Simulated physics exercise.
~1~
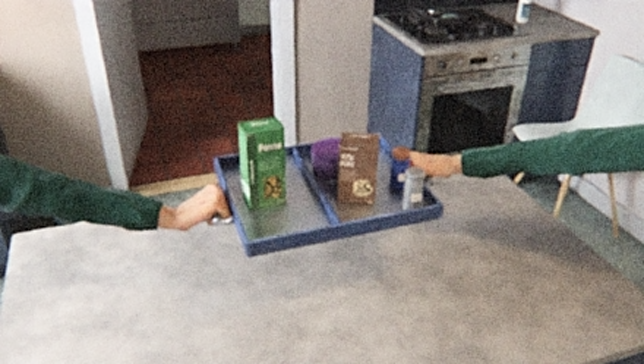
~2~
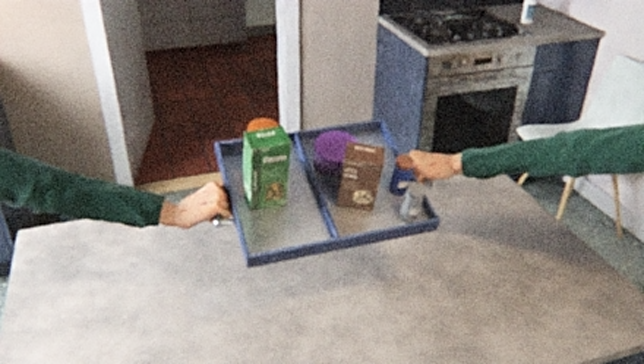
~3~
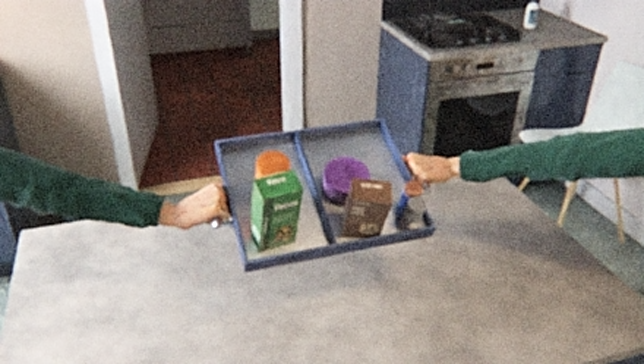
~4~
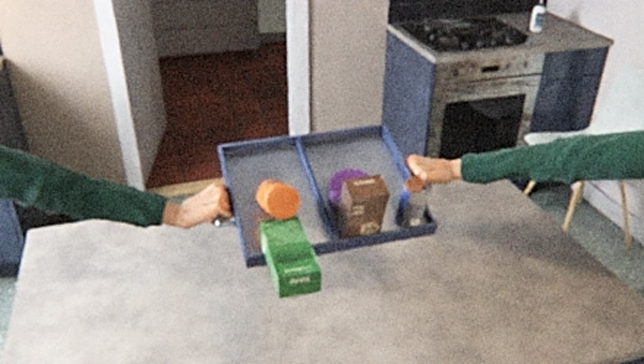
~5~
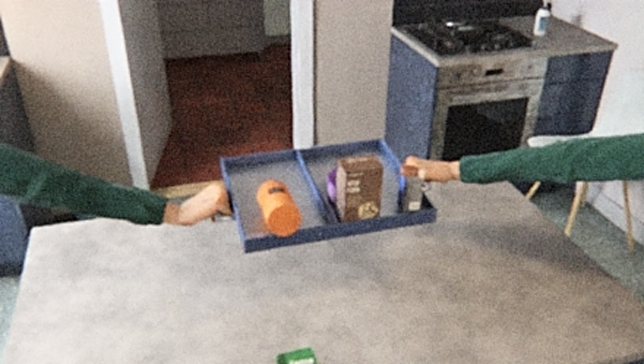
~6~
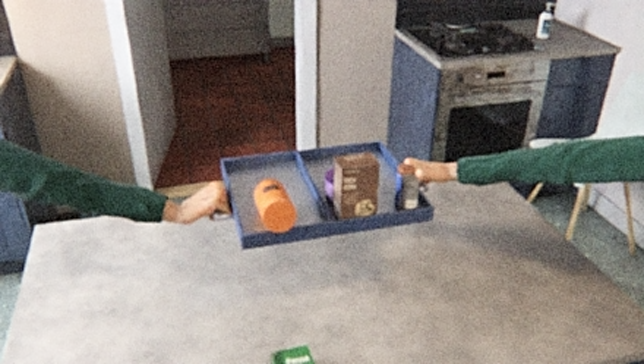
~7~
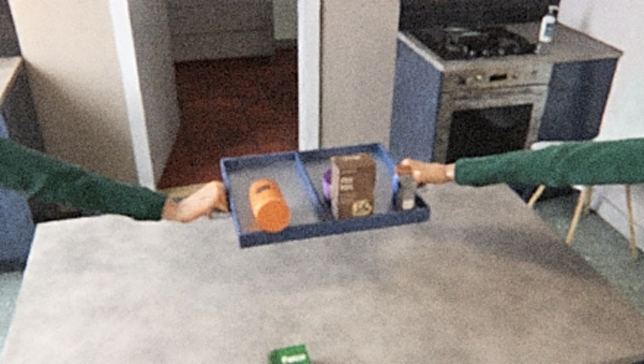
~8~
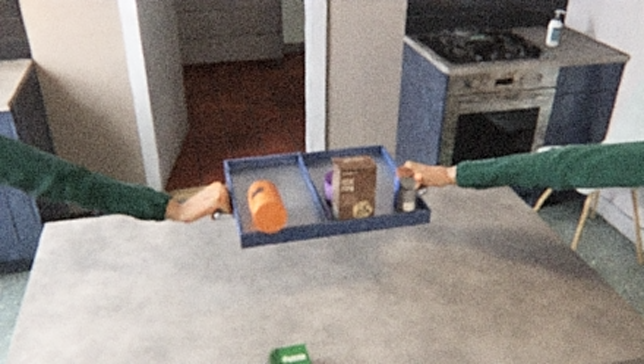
A handheld tray tips toward the viewer, dropping its green packet and toppling an orange jar.
